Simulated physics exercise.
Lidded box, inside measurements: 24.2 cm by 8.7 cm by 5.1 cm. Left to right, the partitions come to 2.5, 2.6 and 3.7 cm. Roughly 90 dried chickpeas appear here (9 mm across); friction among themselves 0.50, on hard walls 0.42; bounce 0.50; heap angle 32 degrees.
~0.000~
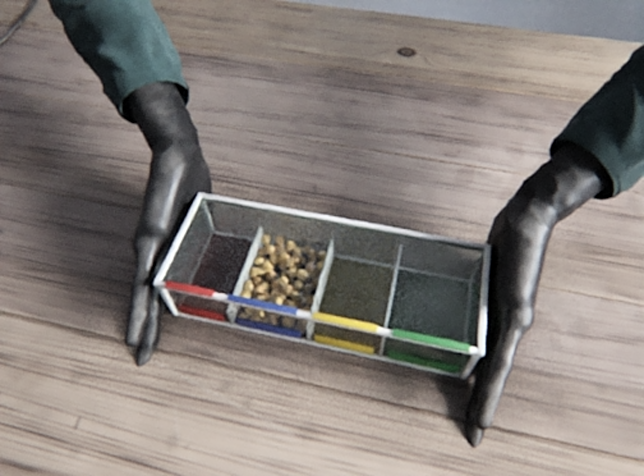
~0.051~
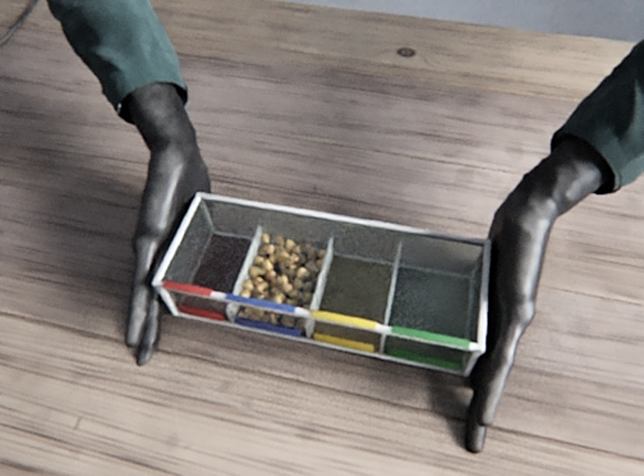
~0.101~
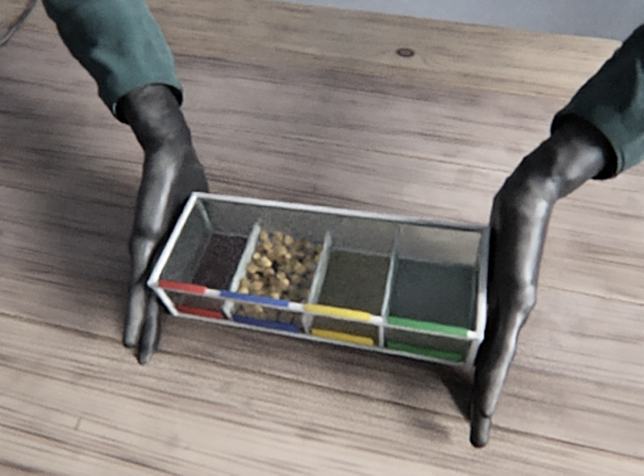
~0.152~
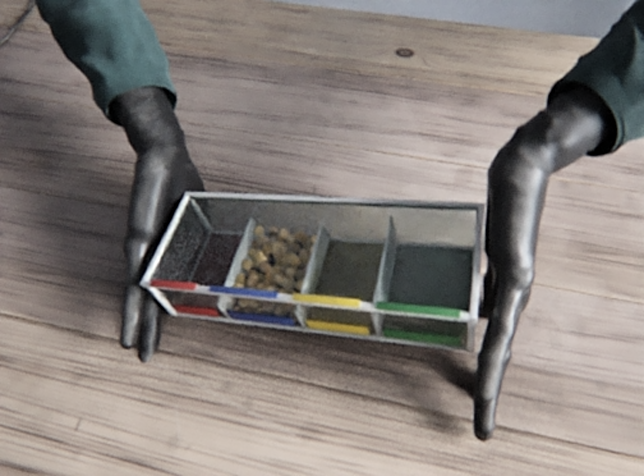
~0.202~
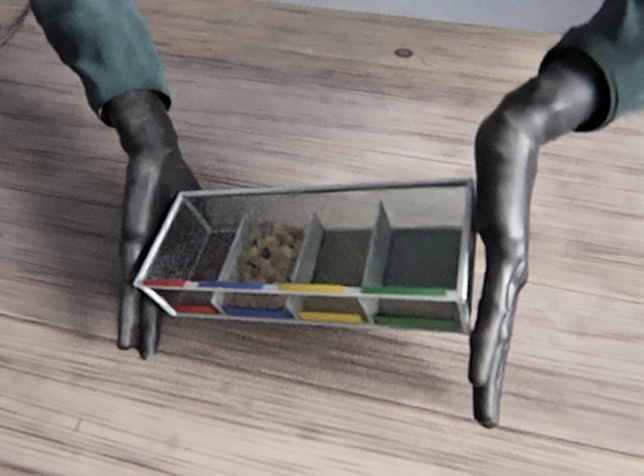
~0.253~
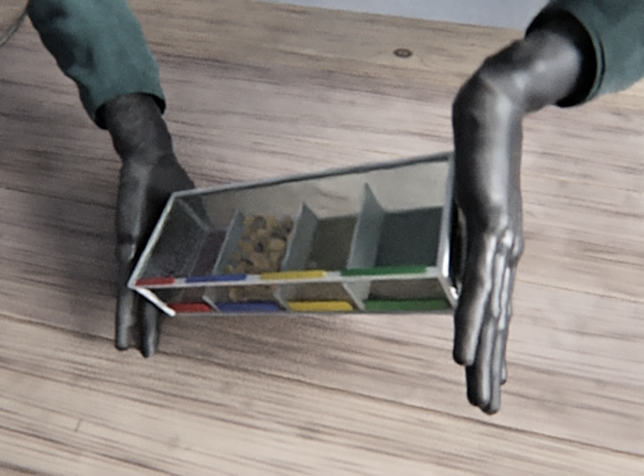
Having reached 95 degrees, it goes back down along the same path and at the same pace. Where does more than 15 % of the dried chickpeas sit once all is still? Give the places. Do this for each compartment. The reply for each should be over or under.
For red compartment it is over, for blue compartment it is over, for green compartment it is under, for yellow compartment it is under.
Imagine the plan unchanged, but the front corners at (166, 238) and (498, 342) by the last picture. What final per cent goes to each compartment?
The compartments end with red 0 per cent, blue 30 per cent, green 45 per cent and yellow 25 per cent.
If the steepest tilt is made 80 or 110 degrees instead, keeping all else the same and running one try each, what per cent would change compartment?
Roughly 25 percent for the first try and 100 percent for the second.
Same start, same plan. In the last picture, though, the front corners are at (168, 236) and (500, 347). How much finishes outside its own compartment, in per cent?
My guess is close to 70 per cent.
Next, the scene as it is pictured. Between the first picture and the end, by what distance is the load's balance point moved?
It shifts some 5.5 cm.
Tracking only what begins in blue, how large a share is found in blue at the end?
Close to 30 in a hundred.
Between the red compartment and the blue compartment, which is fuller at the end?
The red compartment.
After 0.93 s, tilt 94 degrees; red 30 %, blue 70 %.
After 1.39 s, tilt 39 degrees; red 70 %, blue 30 %.
Then, at 1.92 s, tilt 0 degrees; red 70 %, blue 30 %.
In the end, at 2.9 s, red 70 %, blue 30 %, green 0 %, yellow 0 %.
